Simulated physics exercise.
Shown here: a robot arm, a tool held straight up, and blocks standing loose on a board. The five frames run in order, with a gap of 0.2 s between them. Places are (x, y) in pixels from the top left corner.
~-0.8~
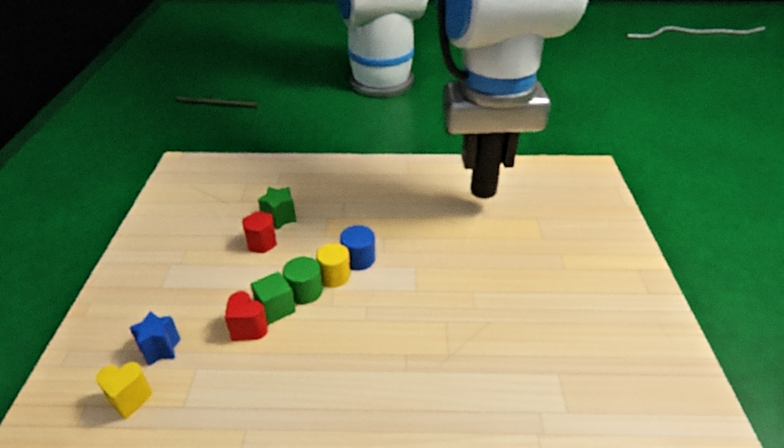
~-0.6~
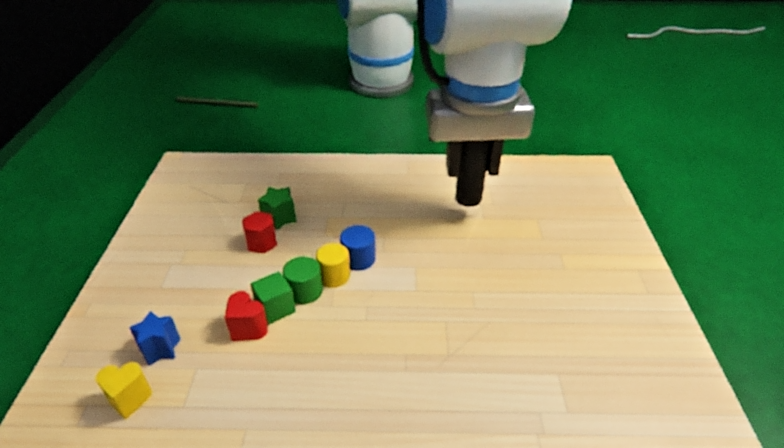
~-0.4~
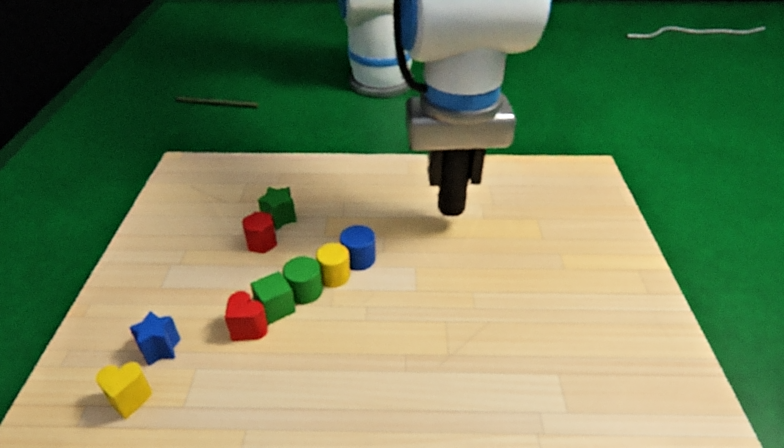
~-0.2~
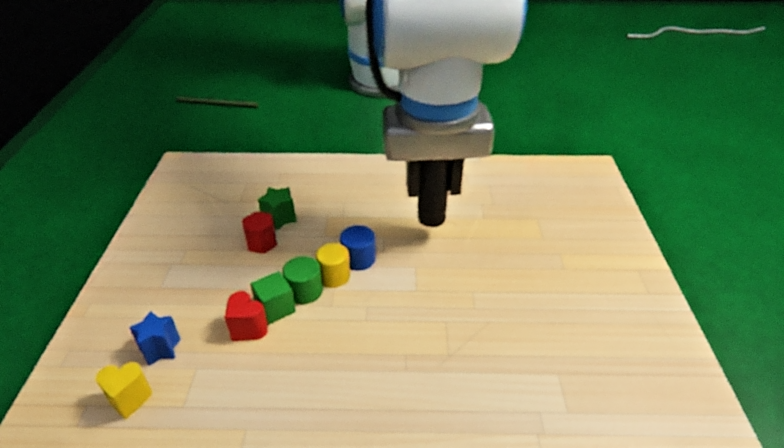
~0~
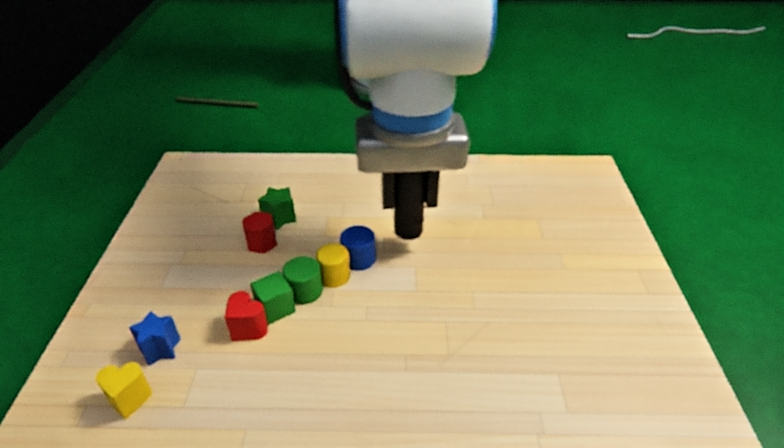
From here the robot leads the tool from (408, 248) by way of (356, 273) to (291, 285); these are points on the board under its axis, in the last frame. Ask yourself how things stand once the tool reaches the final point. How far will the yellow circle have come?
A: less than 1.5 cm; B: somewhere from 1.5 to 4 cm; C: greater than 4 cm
My answer is option C.
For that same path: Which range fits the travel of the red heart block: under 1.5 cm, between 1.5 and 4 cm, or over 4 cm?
Between 1.5 and 4 cm.
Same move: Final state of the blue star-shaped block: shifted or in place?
Not moved.
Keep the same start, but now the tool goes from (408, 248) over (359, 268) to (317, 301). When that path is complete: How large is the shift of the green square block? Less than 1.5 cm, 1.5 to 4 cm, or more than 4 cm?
The answer here is from 1.5 to 4 cm.
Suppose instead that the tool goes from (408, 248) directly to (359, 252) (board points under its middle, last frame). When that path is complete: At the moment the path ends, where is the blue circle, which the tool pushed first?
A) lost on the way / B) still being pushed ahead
Option B.
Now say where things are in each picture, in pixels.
In the first picture, tip of the tool at (483, 192), middles of tops, blue star-shaped block at (150, 326), red heart block at (242, 305), green square block at (271, 285), green circle at (301, 268), yellow circle at (332, 253), blue circle at (357, 236).
In the second picture, tool at (468, 200), nothing pushed.
In the third picture, tool at (451, 209), nothing pushed.
In the fourth picture, tool at (431, 219), nothing pushed.
In the fifth picture, tool at (409, 232), blue star-shaped block at (150, 326), red heart block at (242, 305), green square block at (271, 285), green circle at (301, 268), yellow circle at (332, 253), blue circle at (357, 236).
The first path, step by step. One third of the way, tool at (374, 249); green square block at (268, 287); green circle at (298, 270); yellow circle at (320, 249); blue circle at (345, 232).
Two thirds of the way, tool at (333, 262); green square block at (267, 287); green circle at (297, 270); yellow circle at (305, 246); blue circle at (338, 230).
At the end, tool at (289, 269); blue star-shaped block unmoved; red heart block at (213, 327); green square block at (235, 304), turned 25° anticlockwise; green circle at (259, 280); yellow circle at (278, 242); blue circle at (338, 230).
